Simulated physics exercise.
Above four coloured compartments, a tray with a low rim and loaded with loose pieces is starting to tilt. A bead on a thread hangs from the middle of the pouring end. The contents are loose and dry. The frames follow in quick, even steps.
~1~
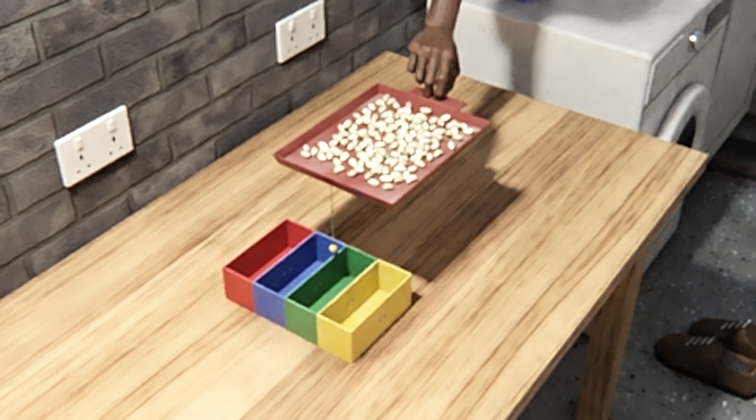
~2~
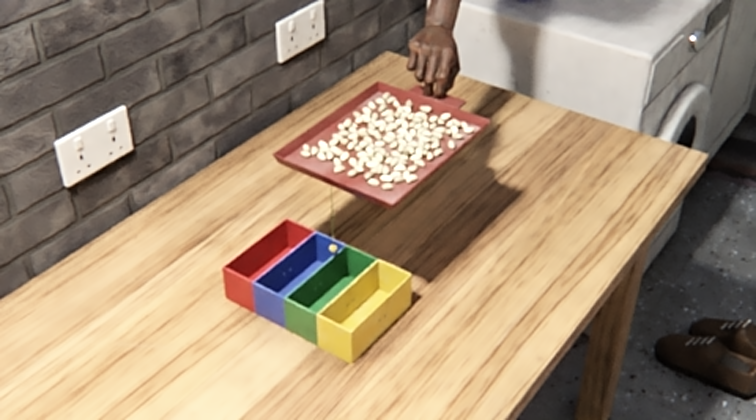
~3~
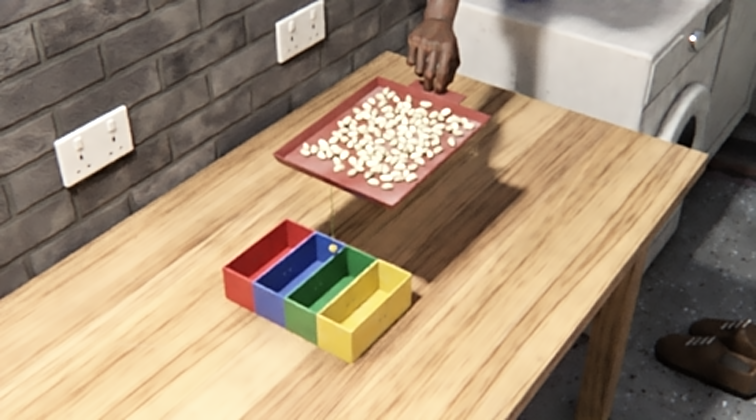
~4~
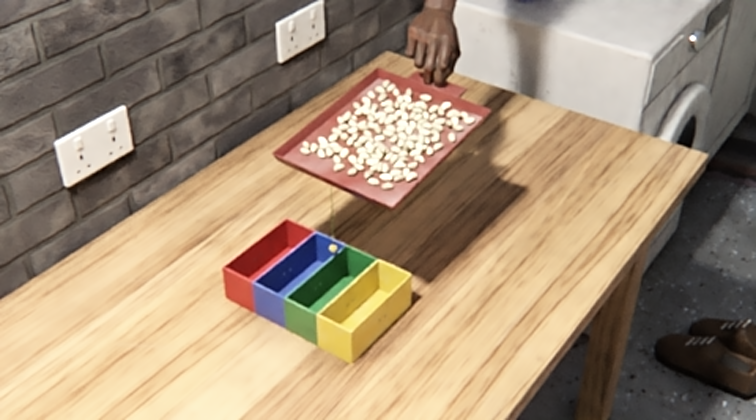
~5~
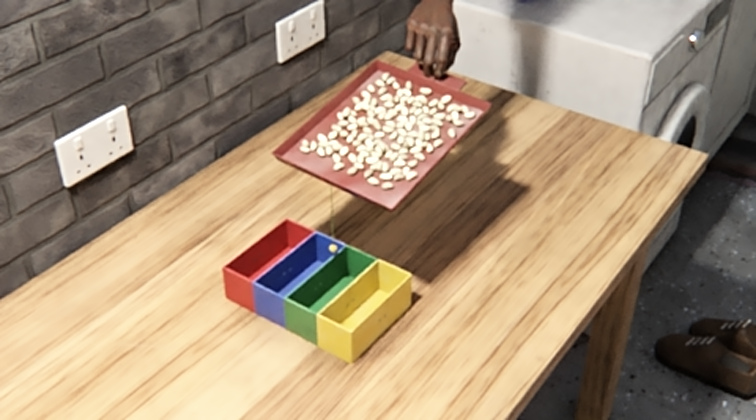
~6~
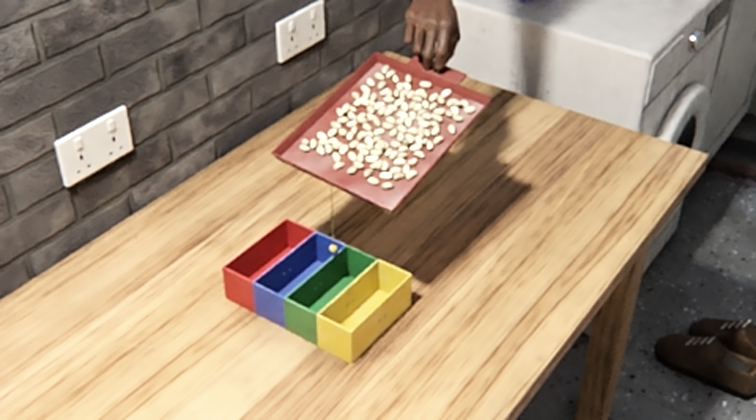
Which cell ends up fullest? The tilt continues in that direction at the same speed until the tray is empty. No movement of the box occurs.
The yellow cell.
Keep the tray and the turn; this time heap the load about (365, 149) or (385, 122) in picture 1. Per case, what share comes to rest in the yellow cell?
First case around 50 %, second case around 50 %.
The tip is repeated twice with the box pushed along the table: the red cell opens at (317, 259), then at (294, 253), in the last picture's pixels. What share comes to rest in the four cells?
In order: 100 percent, then 100 percent.
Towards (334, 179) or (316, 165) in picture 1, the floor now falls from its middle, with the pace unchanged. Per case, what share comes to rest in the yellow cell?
Close to 10 percent first and close to 0 percent second.
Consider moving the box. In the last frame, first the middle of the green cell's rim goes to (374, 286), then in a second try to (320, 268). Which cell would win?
That green cell, then the yellow one.
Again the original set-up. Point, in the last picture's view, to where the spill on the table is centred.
Look around pixel (411, 355).
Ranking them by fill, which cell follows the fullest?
The cell in second spot is the cell in green.
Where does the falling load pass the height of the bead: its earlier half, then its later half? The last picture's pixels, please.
Roughly (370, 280) first, then roughly (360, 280).
Soon after the last picture, tray tipped steeply; all on the tray.
A little later, tray tipped right over; about two thirds on the tray; a small part in the yellow cell; a stray few in the blue cell; about a quarter falling or outside the box.
Later still, tray tipped past a quarter turn; about half in the yellow cell; about a quarter in the green cell; a small part in the blue cell; about a quarter falling or outside the box.
At rest, tray tipped past a quarter turn; about half in the yellow cell; about a quarter in the green cell; a small part in the blue cell; none in the red cell; about a quarter outside the box.
